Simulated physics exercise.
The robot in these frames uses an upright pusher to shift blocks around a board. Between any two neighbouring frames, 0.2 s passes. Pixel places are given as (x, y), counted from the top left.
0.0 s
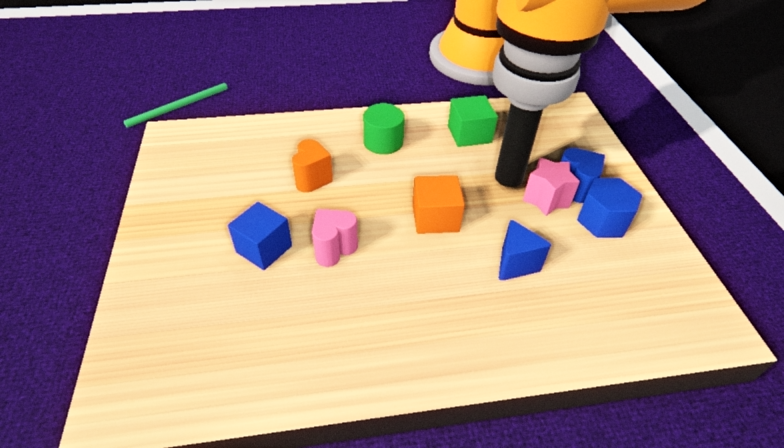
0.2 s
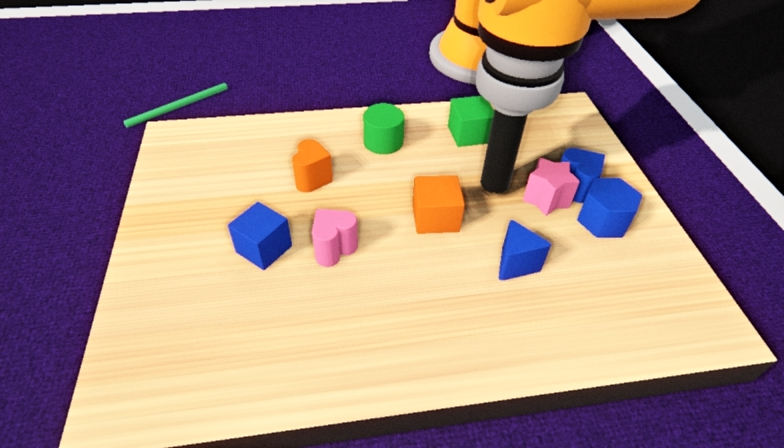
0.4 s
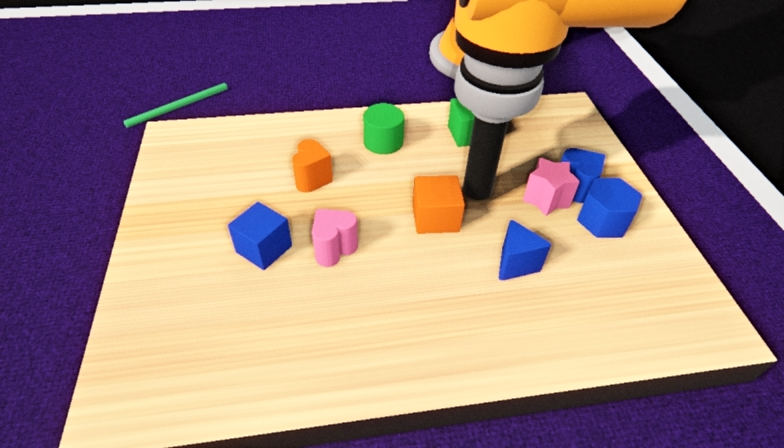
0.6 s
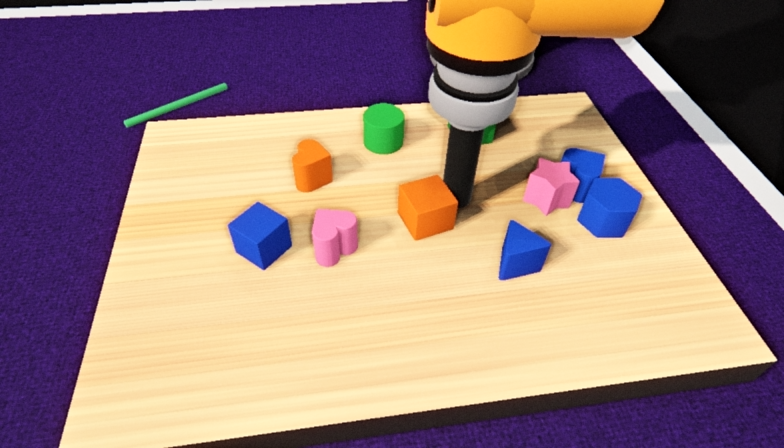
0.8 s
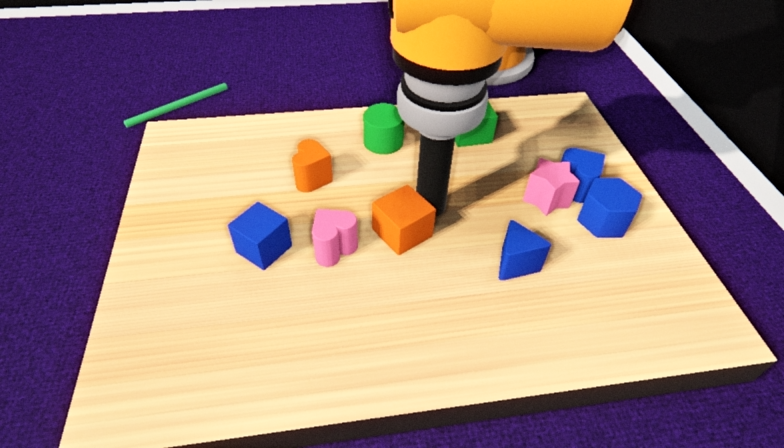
At first, a robot arm's black pusher stands among colourful blocks on a wooden board, just left of a pink star. It slides left to the orange square block, then pushes it a short way left and slightly nearer the viewer, turning it beside the pink heart, while the other blocks stay still.
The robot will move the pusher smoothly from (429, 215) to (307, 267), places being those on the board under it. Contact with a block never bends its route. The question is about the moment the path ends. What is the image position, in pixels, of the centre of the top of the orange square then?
Located at (342, 265).
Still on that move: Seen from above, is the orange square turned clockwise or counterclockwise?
Rotation: Counter-clockwise.
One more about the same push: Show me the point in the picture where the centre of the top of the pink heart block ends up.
I think it will end close to (266, 250).
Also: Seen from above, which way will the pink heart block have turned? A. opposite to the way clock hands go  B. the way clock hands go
The one that fits is B, the way clock hands go.
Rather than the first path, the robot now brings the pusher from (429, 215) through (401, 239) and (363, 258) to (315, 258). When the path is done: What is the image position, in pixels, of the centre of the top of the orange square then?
My estimate: (301, 264).
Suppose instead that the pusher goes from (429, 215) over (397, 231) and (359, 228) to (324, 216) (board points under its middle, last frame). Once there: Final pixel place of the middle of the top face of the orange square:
Roughly at (354, 233).
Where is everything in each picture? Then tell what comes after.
The first picture shows pusher tip at (509, 178); block tops, blue square at (257, 221); pink heart block at (332, 222); orange square at (439, 190).
The second picture shows pusher at (495, 184); blocks unchanged.
The third picture shows pusher at (477, 190); blocks unchanged.
The fourth picture shows pusher at (456, 198); orange square at (428, 193).
The fifth picture shows pusher at (430, 207); blue square at (257, 221); pink heart block at (332, 222); orange square at (404, 205).
The first path, step by step. One third of the way, pusher at (391, 223); pink heart block at (308, 231), turned 25° clockwise; orange square at (368, 227), turned 20° anticlockwise.
Two thirds of the way, pusher at (348, 241); pink heart block at (300, 234), turned 55° clockwise; orange square at (346, 254), turned 45° anticlockwise.
At the end, pusher at (306, 260); blue square at (251, 220); pink heart block at (266, 250), turned 60° clockwise; orange square at (342, 265), turned 70° anticlockwise.
